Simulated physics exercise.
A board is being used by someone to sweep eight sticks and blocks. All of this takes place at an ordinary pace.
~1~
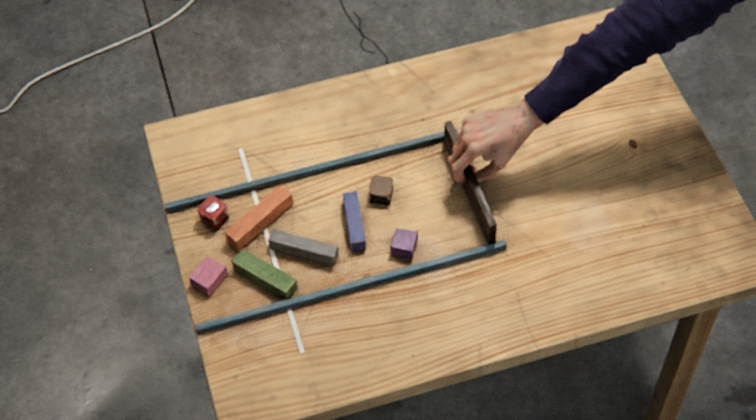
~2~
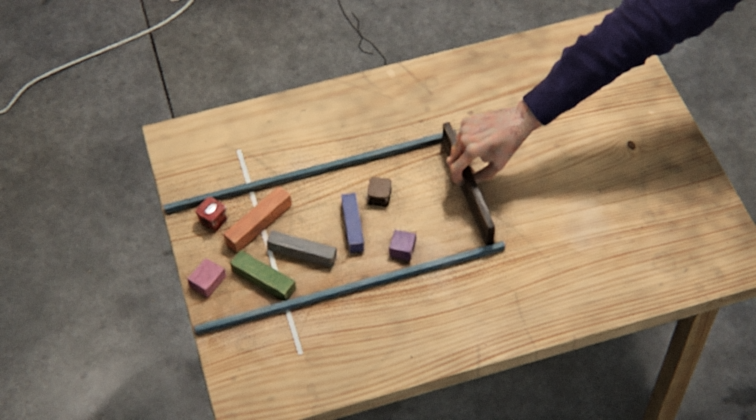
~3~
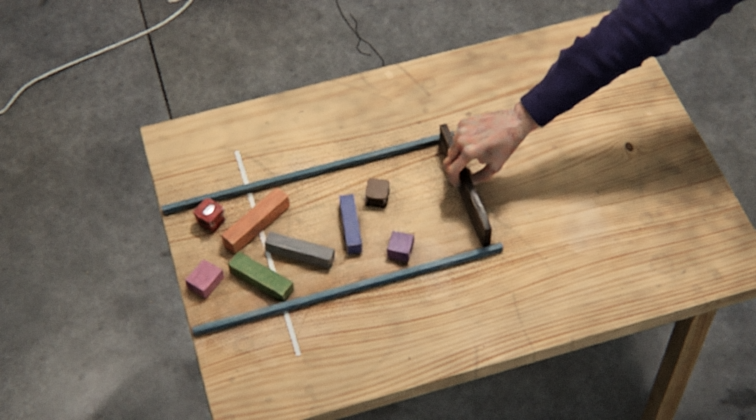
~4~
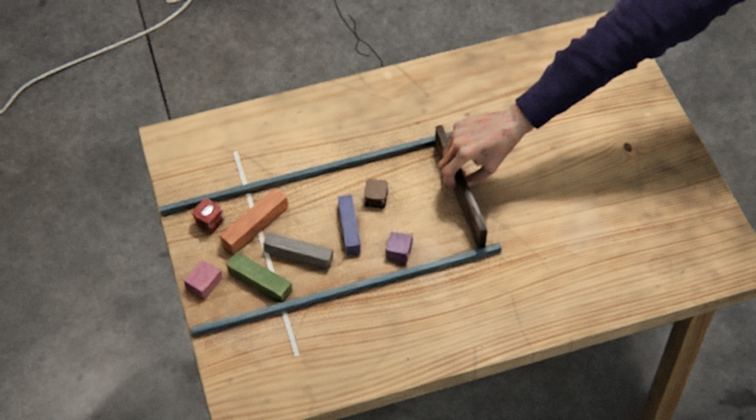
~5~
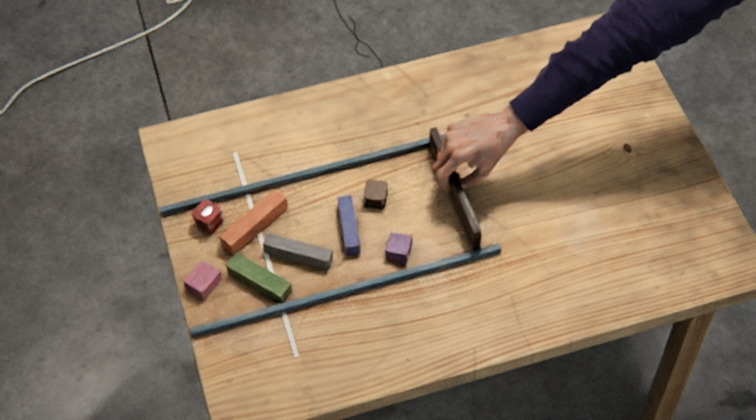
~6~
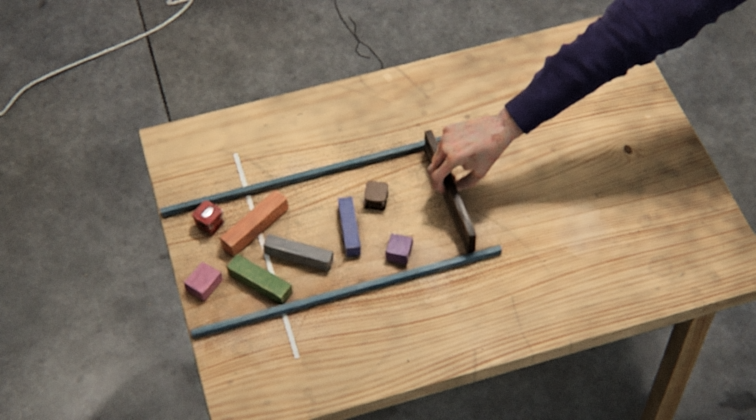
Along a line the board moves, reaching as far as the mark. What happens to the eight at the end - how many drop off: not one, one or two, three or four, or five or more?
The count of those that drop off: Not one.
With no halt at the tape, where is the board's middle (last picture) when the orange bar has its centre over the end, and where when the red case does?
Orange bar over the end: About (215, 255). Red case over the end: About (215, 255).
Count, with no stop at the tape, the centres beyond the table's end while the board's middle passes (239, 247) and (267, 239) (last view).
1 and 0.
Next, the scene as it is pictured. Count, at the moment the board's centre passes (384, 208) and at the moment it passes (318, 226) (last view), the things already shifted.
2 at one spot and 4 at the other.
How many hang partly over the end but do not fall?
The count is 1.
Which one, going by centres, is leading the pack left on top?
It's the pink block that ends up nearest.
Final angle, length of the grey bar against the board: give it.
I'd say it's about 30° out of line.
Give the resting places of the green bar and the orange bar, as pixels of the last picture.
In the last picture the green bar sits at (227, 285) while the orange bar sits at (219, 229).
A little later, none off yet; pink block at rest near (203, 281); red case at rest near (208, 218); green bar at rest near (260, 279).
When it is over, the number that fall off is zero.
